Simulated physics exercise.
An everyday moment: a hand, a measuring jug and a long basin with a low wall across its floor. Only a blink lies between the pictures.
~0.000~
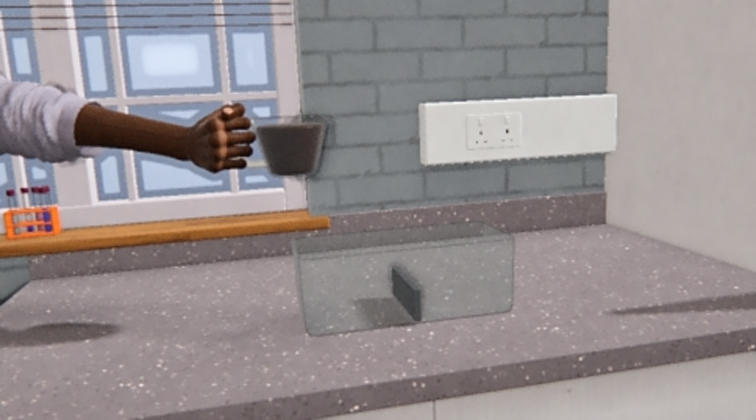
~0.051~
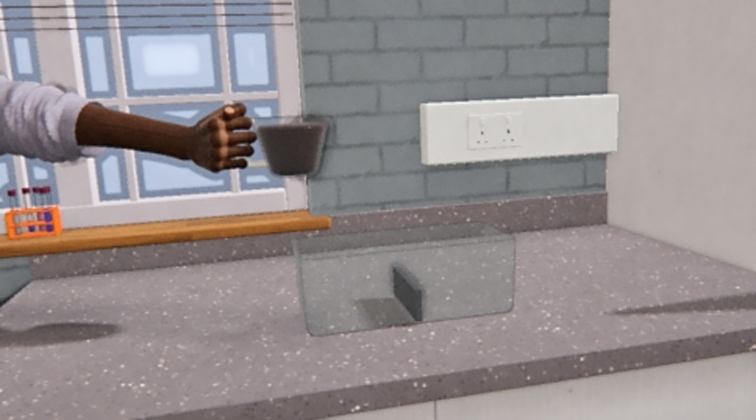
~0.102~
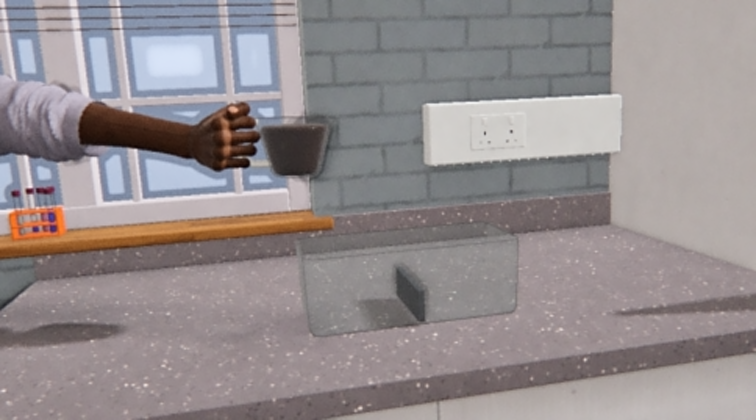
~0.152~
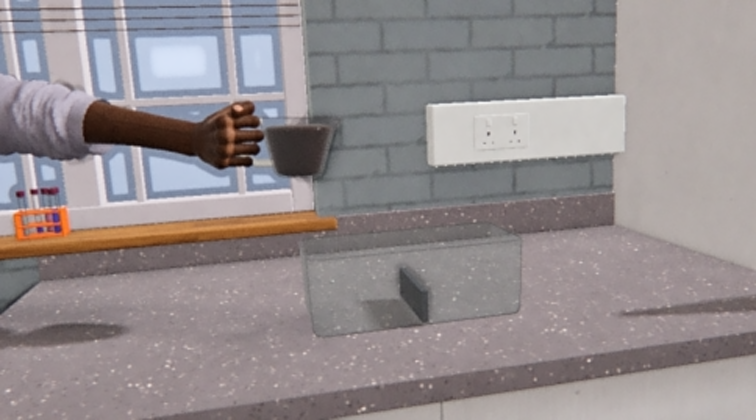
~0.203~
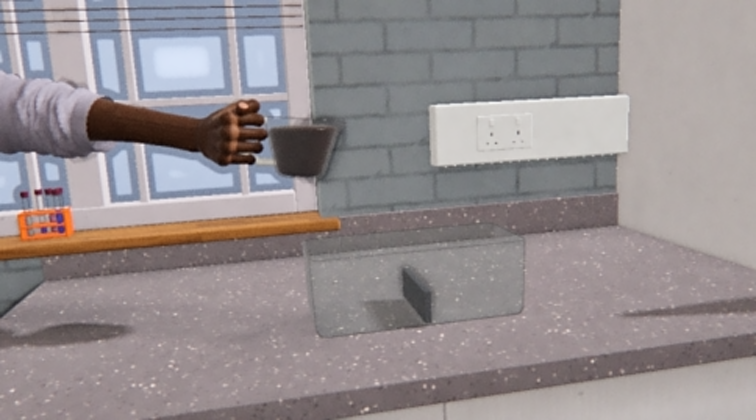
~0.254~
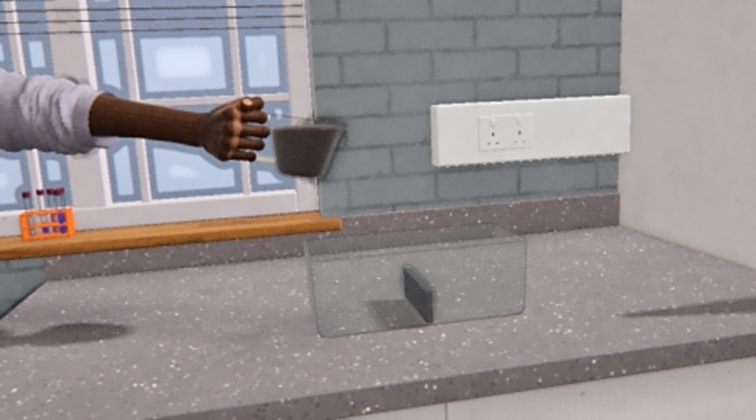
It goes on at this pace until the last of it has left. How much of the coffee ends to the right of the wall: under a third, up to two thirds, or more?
In the end not even a third is right of the wall.
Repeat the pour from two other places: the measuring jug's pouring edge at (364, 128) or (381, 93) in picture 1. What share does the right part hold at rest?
In turn 60 and 90 in a hundred.
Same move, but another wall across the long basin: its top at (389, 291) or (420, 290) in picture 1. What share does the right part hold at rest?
The first gives 45 %, the second 15 %.
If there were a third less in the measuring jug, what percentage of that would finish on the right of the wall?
It comes to 5 per cent or so.
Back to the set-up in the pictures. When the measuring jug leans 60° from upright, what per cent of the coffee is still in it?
It comes to 65 per cent or so.
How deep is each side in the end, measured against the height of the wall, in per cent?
Left about 30, right about 0.
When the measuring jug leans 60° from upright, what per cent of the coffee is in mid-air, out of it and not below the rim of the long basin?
Close to 25 per cent.
A moment on, the measuring jug is tipped part way and 65 per cent is still to pour, 9 is left of the wall and 0 right of it.
Next, the measuring jug is tipped on its side and 11 per cent is still to pour, 71 is left of the wall and 0 right of it.
Then the measuring jug is tipped on its side and 0 per cent is still to pour, 94 is left of the wall and 3 right of it.
Later the measuring jug is tipped on its side and 0 per cent is still to pour, 94 is left of the wall and 4 right of it.
At rest 94 per cent lies left of the wall, 4 right of it and 3 outside.
